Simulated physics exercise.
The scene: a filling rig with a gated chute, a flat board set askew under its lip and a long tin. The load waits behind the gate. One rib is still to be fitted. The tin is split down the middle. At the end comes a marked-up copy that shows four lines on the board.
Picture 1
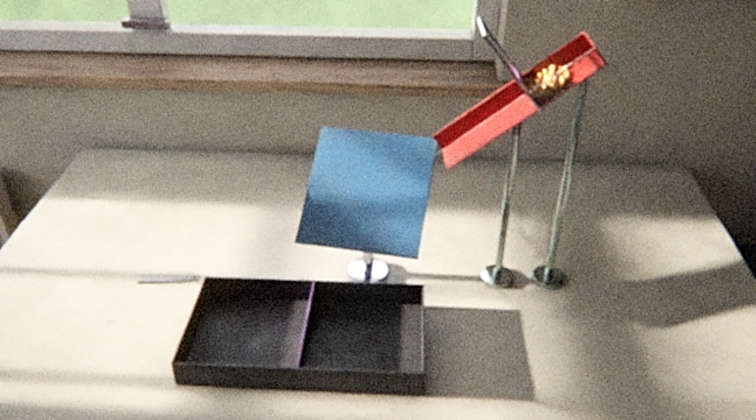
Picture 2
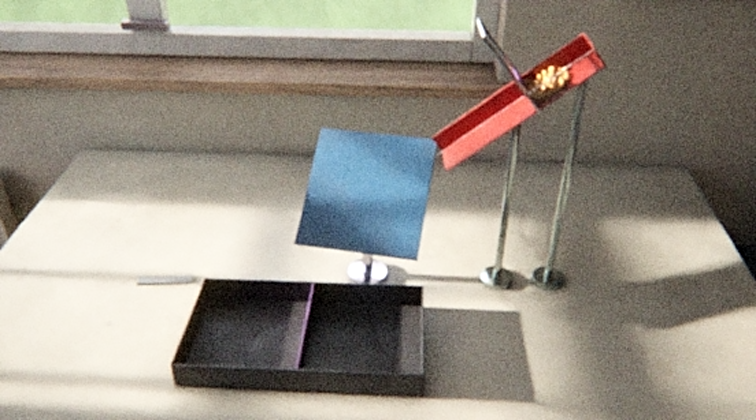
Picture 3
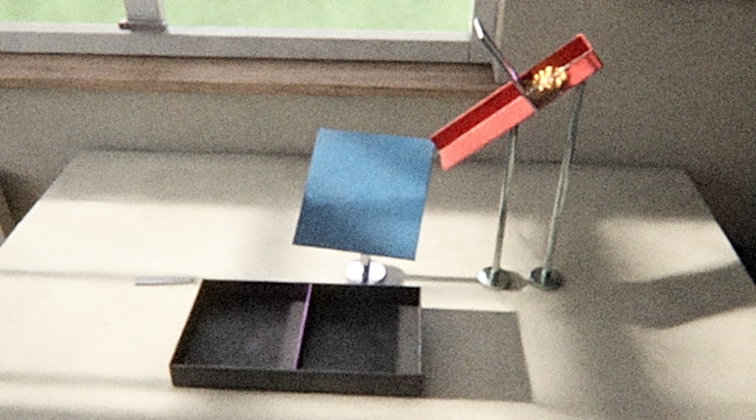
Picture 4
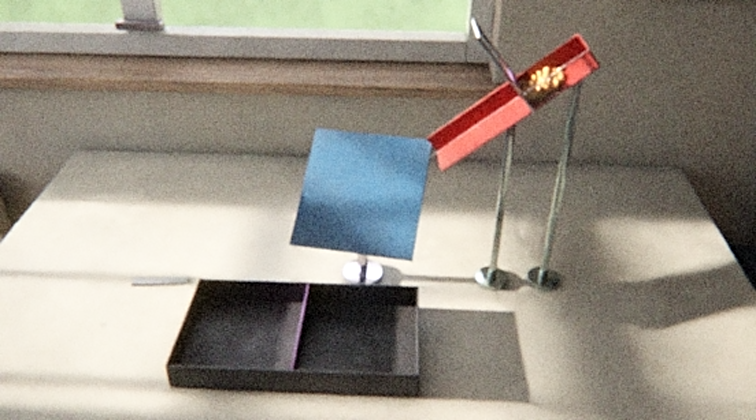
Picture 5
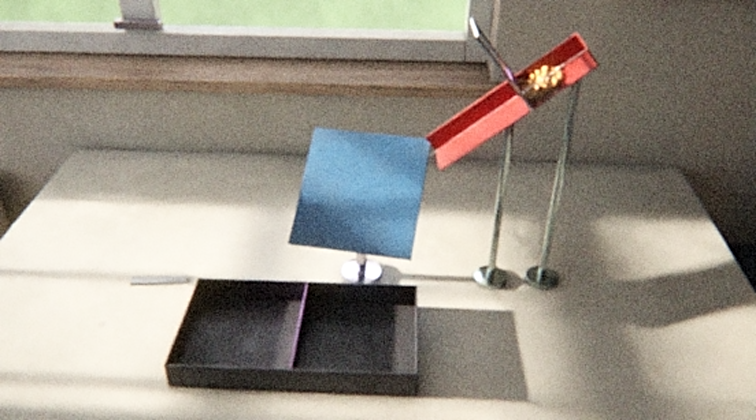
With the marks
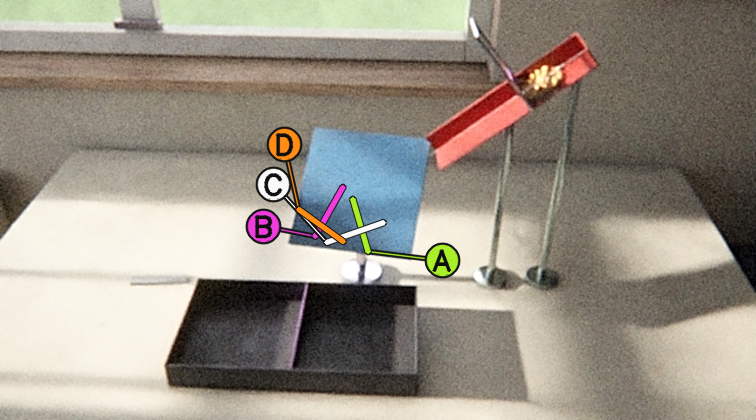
Only the camera moves, drifting very slightly so the view shifts a touch to the left, as it looks down from the front on a pale, sunlit tabletop below a window. A black tin split by a thin purple divider sits in front of a tilted blue board on a round base, with a sloping red chute holding small golden beads on two thin stands at right. The beads stay bunched behind the dark gate, and nothing on the table visibly moves.
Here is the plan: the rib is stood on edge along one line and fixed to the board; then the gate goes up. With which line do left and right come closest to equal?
Use line B.
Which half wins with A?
More lands on the right.
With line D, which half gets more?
More lands on the right.
On the marked copy, line A from (352, 199) to (368, 251); line B from (342, 187) to (315, 236); line C from (383, 222) to (326, 242); line D from (298, 209) to (343, 241).
Choosing A, of what is caught, just a few in the left half, almost all in the right.
Choosing B, of what is caught, roughly half in the left half, roughly half in the right.
Choosing C, of what is caught, almost all in the left half, about a tenth in the right.
Choosing D, of what is caught, about a tenth in the left half, almost all in the right.
